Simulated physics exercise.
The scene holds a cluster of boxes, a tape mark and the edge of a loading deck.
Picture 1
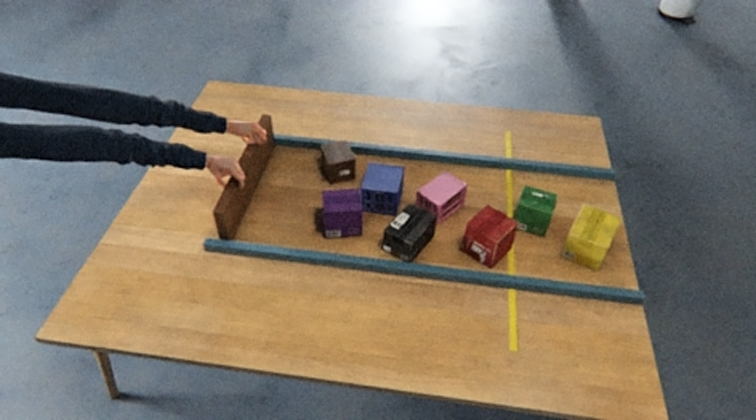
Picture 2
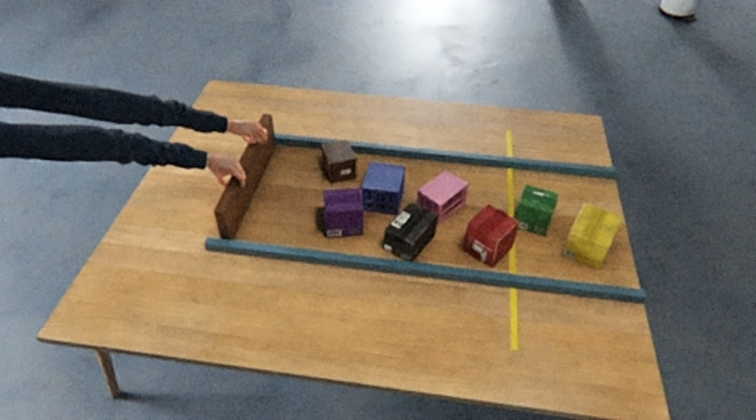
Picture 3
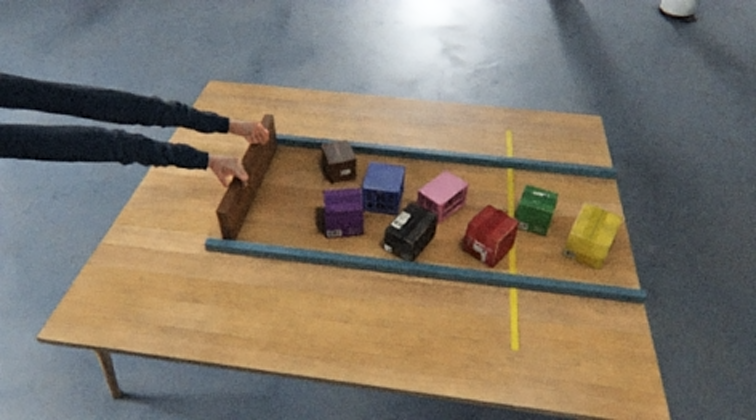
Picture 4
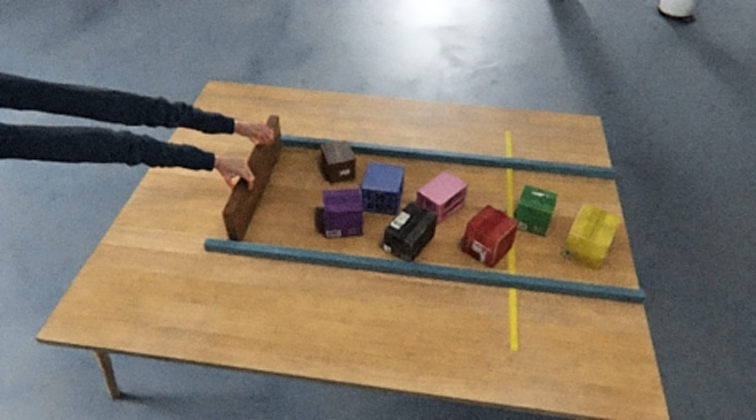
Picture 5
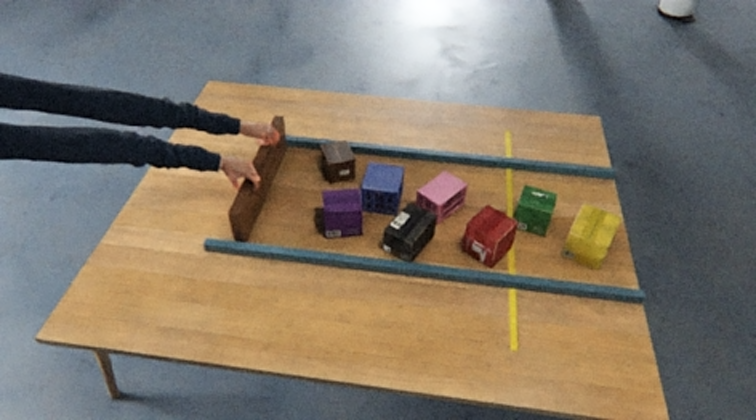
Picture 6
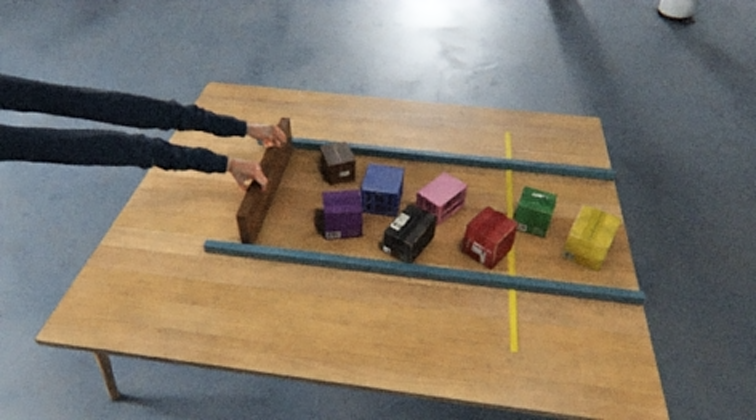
A wooden table on a grey-blue floor is seen from above at an angle, by a camera that stays still. Between two blue-green rails sit eight small boxes, brown, purple, blue, black, pink, red and green, with yellow farthest right beyond a yellow tape line. From the left, two dark-sleeved arms hold a brown plank upright, then slide it slightly rightward, while the boxes stay in place.
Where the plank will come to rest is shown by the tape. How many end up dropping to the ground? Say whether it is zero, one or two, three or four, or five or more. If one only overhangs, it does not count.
The ones that plunge will number one or two.
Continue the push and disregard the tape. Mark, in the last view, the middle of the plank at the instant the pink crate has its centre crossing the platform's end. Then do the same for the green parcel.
Near (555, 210) in the first case, near (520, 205) in the other.
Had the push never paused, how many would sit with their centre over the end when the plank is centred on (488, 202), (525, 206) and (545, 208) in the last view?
It comes out as 0, then 2, then 3.
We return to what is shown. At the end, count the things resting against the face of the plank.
3 in contact.
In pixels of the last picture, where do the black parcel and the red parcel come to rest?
About (571, 255), and the other about (614, 249).
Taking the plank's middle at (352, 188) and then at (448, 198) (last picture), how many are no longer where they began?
The count is 3 at the first point and 7 at the second.
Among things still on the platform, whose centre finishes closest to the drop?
Green parcel.
A little later, none off yet; yellow parcel at rest near (591, 238); green parcel at rest near (535, 212); red parcel at rest near (489, 238).
Next, none off yet; yellow parcel at rest near (591, 238); green parcel at rest near (535, 212); red parcel shifted about its own width near (521, 239).
When it is over, the number that fall off is one or two; down, yellow parcel.
